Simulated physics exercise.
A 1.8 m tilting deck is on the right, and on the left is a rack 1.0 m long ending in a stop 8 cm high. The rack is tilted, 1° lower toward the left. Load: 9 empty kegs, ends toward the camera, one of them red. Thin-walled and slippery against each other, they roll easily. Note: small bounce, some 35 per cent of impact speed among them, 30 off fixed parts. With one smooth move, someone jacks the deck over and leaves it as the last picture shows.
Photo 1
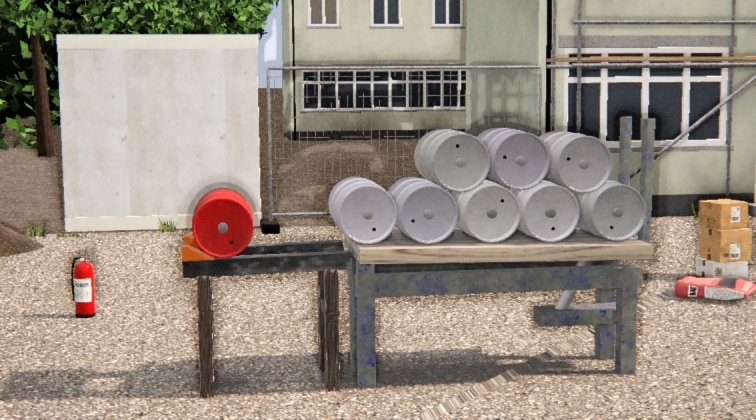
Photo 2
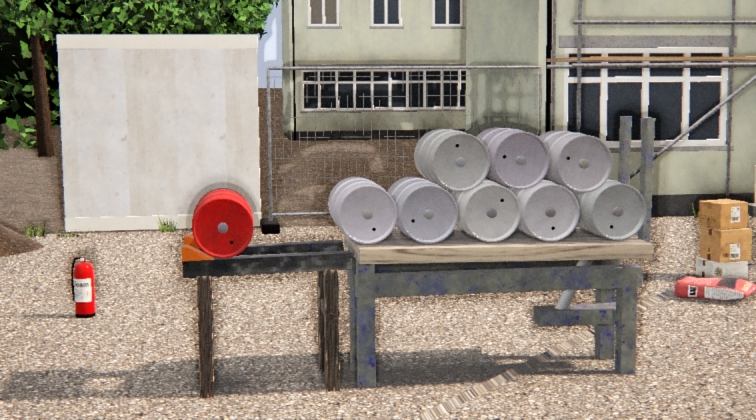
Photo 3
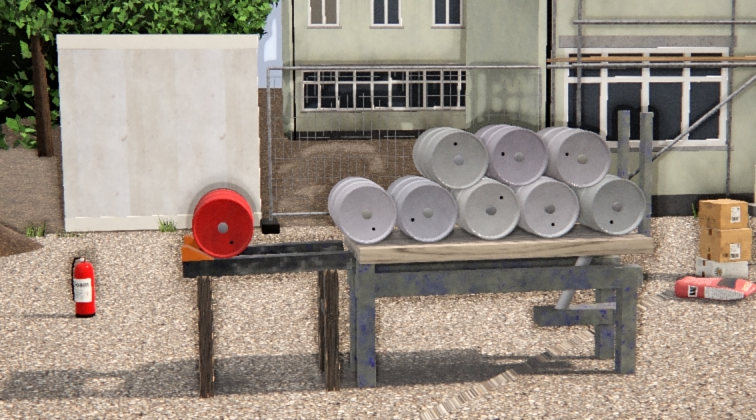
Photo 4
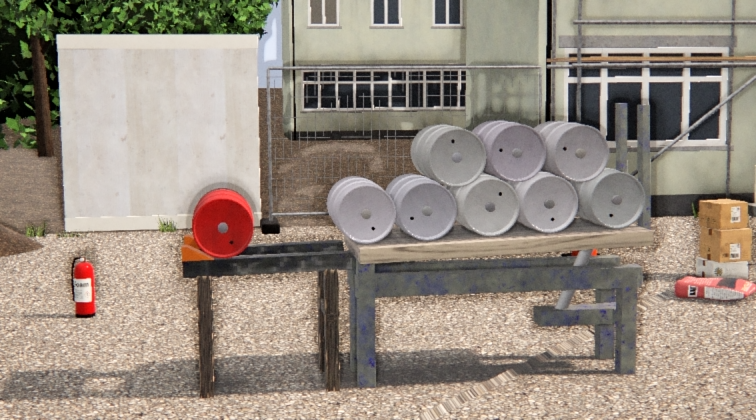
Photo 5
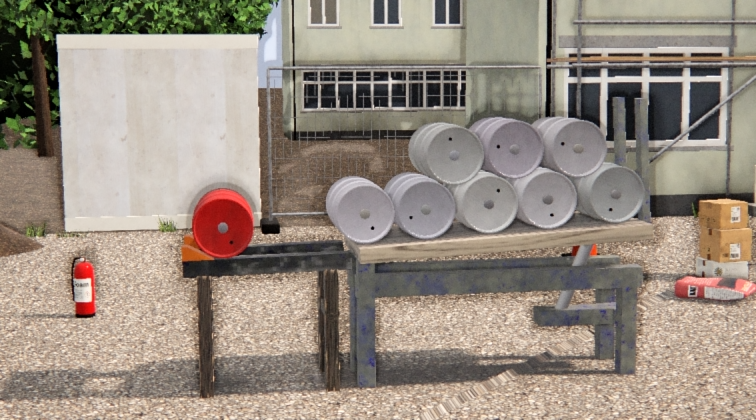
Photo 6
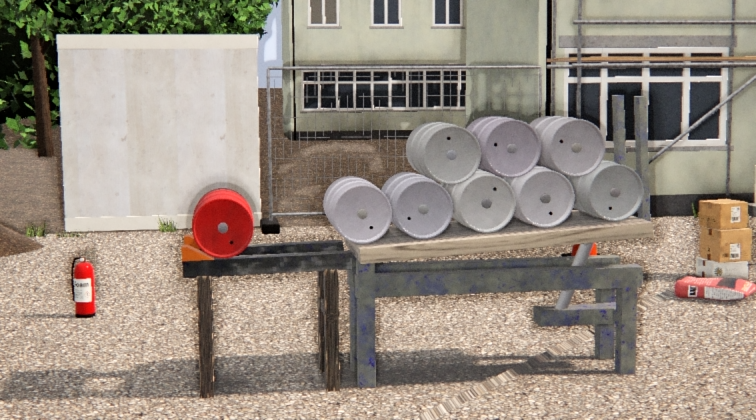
A wooden-topped deck stacked with pale gray kegs tilted slightly, its right end rising so it sloped gently down to the left, while the stack leaned along with it and the red keg on the rack stayed still.
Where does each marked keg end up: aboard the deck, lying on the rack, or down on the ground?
The red keg comes to rest lying on the rack.
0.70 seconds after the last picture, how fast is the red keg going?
I'd put it near 0.0 m/s.
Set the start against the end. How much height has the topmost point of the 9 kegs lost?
0 cm.
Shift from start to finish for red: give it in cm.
Result - red: 5.
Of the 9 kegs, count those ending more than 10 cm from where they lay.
8.
Then, 0.7 s after the last picture, red is on the rack, 25 cm from the rack's far end; 0 lost over the end.
Then, 1.7 s after the last picture, red is on the rack, 20 cm from the rack's far end, rolling left; 0 lost over the end.
At rest (2.8 s after the last picture), red is on the rack, 20 cm from the rack's far end; 0 lost over the end.
